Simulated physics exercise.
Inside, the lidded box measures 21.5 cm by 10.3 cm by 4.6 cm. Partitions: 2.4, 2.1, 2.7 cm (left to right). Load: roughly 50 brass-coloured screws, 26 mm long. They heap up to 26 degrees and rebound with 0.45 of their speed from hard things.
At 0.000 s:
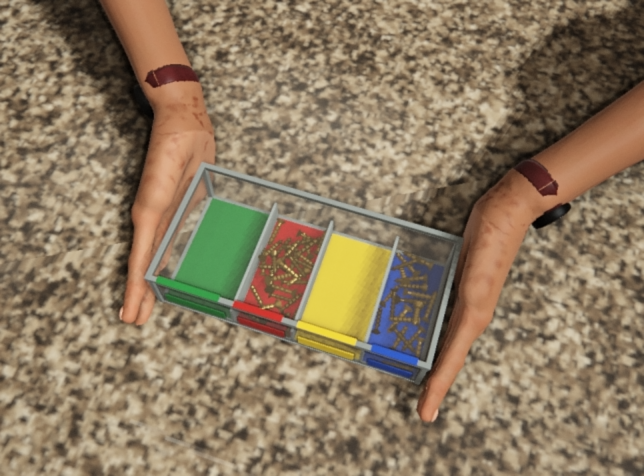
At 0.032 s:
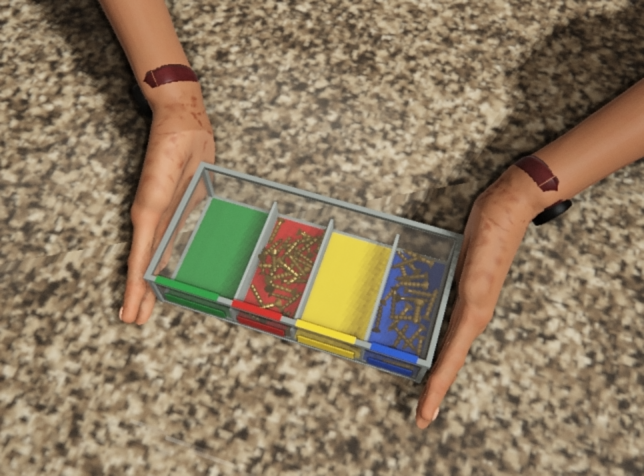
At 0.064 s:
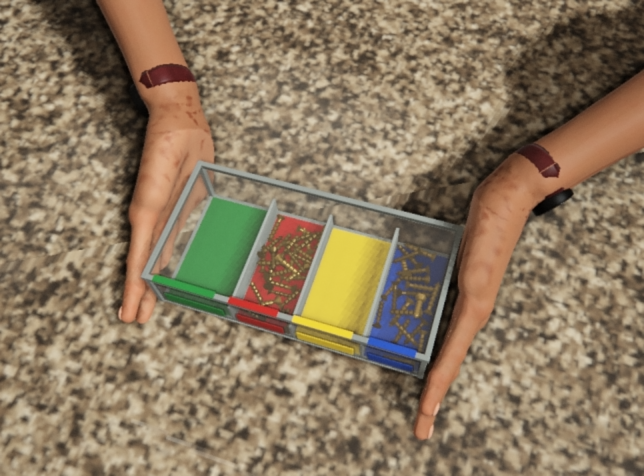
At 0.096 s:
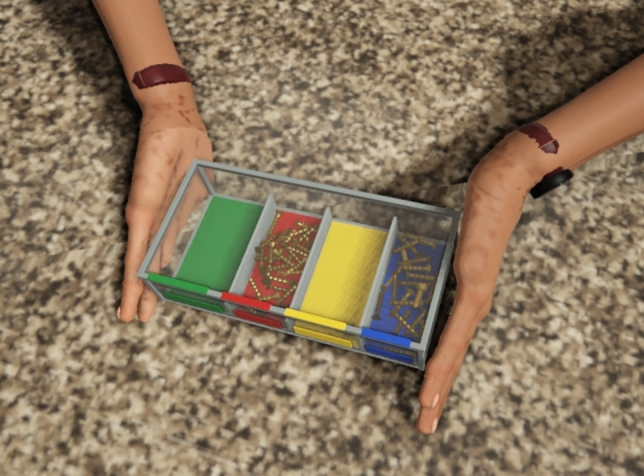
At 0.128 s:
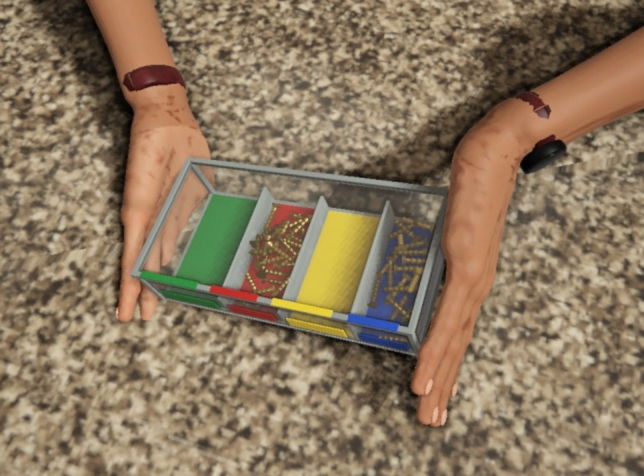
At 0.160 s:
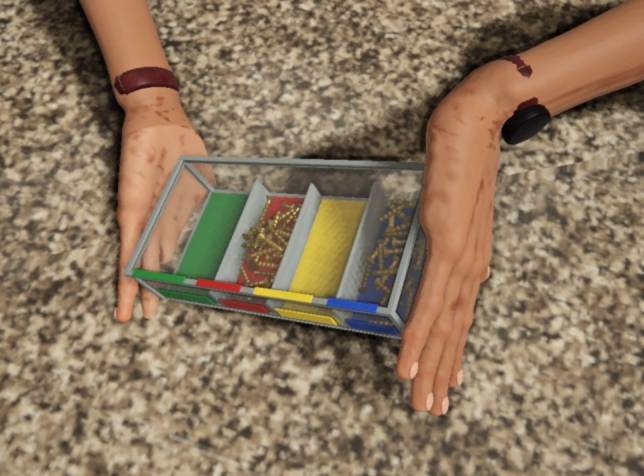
At the start, two hands hold a clear, lidded box with green, red, yellow and blue sections over a speckled surface, with brass-coloured screws in the red and blue ones. The box barely moves at first, then the hands turn and tilt it modestly, the right hand rising and shifting inward.
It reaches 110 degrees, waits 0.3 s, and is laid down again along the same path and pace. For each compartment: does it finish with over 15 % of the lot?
Red compartment: Under; blue compartment: Under; green compartment: Over; yellow compartment: Under.
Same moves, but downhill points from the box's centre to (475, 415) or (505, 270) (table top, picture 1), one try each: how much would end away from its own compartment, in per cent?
About 60 and 60 per cent.
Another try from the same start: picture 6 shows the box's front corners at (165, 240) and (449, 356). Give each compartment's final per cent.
Red 0; blue 75; green 0; yellow 25.
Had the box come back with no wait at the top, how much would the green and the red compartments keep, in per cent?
In that case green 90, red 5.
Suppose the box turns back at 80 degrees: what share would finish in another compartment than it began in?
Some 70 per cent.
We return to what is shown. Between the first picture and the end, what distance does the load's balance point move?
Roughly 11.0 cm.
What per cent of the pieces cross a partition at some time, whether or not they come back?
About 100 per cent.
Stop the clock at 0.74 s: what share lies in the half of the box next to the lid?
Roughly 100 per cent.
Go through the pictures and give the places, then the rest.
The first frame shows box tilt 0 degrees, front corners at (152, 276) and (426, 363); red 60 %, blue 40 %.
The second frame shows box tilt 1 degrees, front corners at (151, 276) and (426, 362).
The third frame shows box tilt 4 degrees, front corners at (148, 275) and (424, 356), lowest corner left front.
The fourth frame shows box tilt 9 degrees, front corners at (144, 274) and (420, 345), lowest corner left front.
The fifth frame shows box tilt 16 degrees, front corners at (138, 272) and (408, 329), lowest corner left front.
The sixth frame shows box tilt 24 degrees, front corners at (131, 271) and (388, 309), lowest corner left front; red 60 %, blue 40 %. The box's pace is about 240 degrees a second.
After 0.74 s, tilt 110 degrees; red 10 %, green 85 %, yellow 5 %.
Then, at 1.13 s, tilt 64 degrees; green 100 %.
After 1.60 s, tilt 0 degrees; green 100 %.
In the end, at 1.9 s, red 0 %, blue 0 %, green 100 %, yellow 0 %.
